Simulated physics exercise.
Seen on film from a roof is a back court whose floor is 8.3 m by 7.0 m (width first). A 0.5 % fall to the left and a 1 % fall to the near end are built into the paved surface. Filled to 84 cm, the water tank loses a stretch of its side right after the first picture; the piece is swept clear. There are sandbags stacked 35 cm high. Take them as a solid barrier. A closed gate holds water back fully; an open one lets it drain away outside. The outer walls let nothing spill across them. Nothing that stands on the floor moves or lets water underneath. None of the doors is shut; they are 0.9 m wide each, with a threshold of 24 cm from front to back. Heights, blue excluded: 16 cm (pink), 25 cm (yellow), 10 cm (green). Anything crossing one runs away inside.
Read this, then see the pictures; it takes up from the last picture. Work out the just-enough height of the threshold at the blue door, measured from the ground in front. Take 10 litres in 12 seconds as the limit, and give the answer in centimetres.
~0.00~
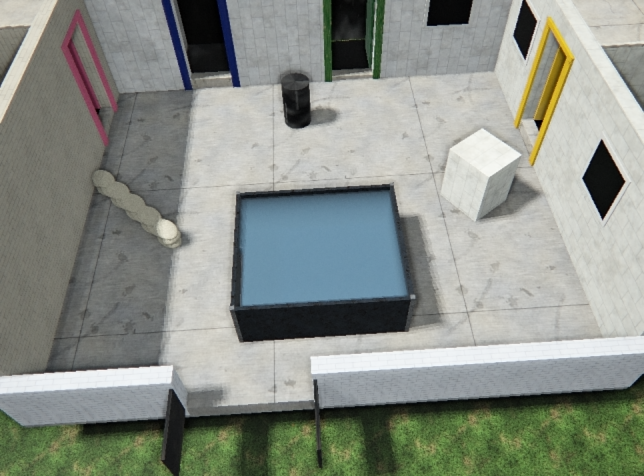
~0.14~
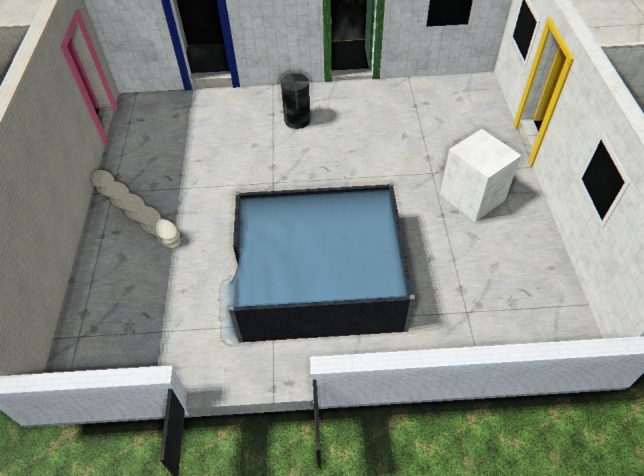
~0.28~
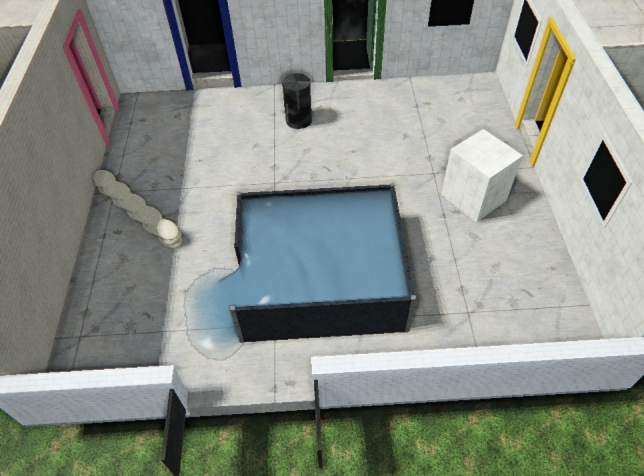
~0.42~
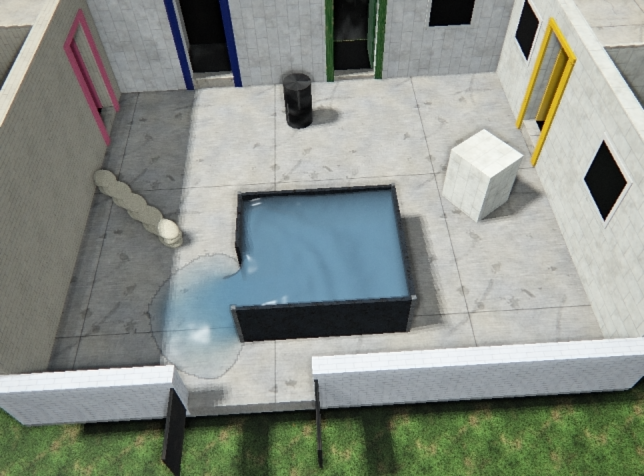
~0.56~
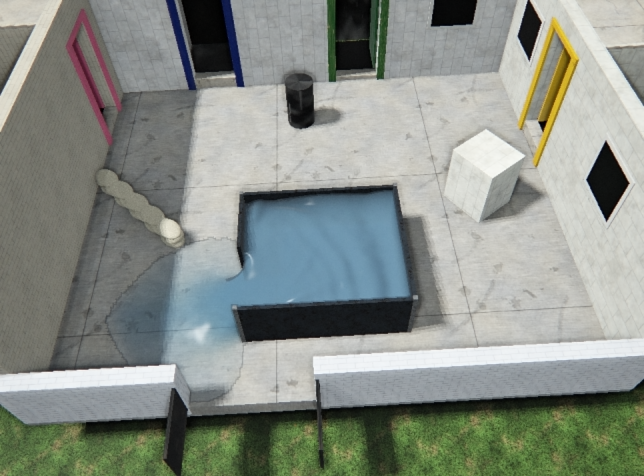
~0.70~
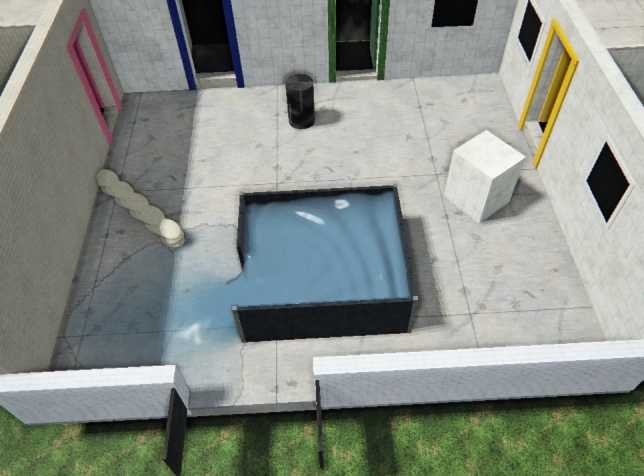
It works out at roughly 6.5 cm.
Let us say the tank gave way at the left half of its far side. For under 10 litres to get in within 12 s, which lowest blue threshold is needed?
I'd say close to 29 cm.
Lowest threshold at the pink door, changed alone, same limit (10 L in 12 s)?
The pink one would have to be about 7.0 cm high.
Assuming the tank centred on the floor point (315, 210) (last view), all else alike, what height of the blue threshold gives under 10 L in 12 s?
It should be around 8.0 cm high.
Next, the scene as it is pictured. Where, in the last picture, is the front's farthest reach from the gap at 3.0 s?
Front tip: Approx. (110, 148) px.
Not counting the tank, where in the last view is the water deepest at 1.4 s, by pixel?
(41, 400).
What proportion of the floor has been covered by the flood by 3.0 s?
The wet part is about 20 per cent.
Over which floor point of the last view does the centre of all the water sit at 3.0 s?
Around (222, 285).
After 1.4 s water covers 15 % of the floor, deepest (66 cm) near (41, 400); it has not reached the blue door.
After 3.0 s water covers 20 % of the floor, deepest (54 cm) near (95, 202); it has not reached the blue door.
After 12.0 s water covers 60 % of the floor, deepest (27 cm) near (101, 216); 8 cm at the blue door, 0 litres in over its 24 cm threshold.
At the blue door as built, the water arrived by 5.3 s and peaked near 12 cm at 9.2 s.
Run again over the same 12 s with other heights there, 18 litres in over 5 cm, 7 litres over 7 cm. The limit of 10 litres is kept from about 6.5 cm up.
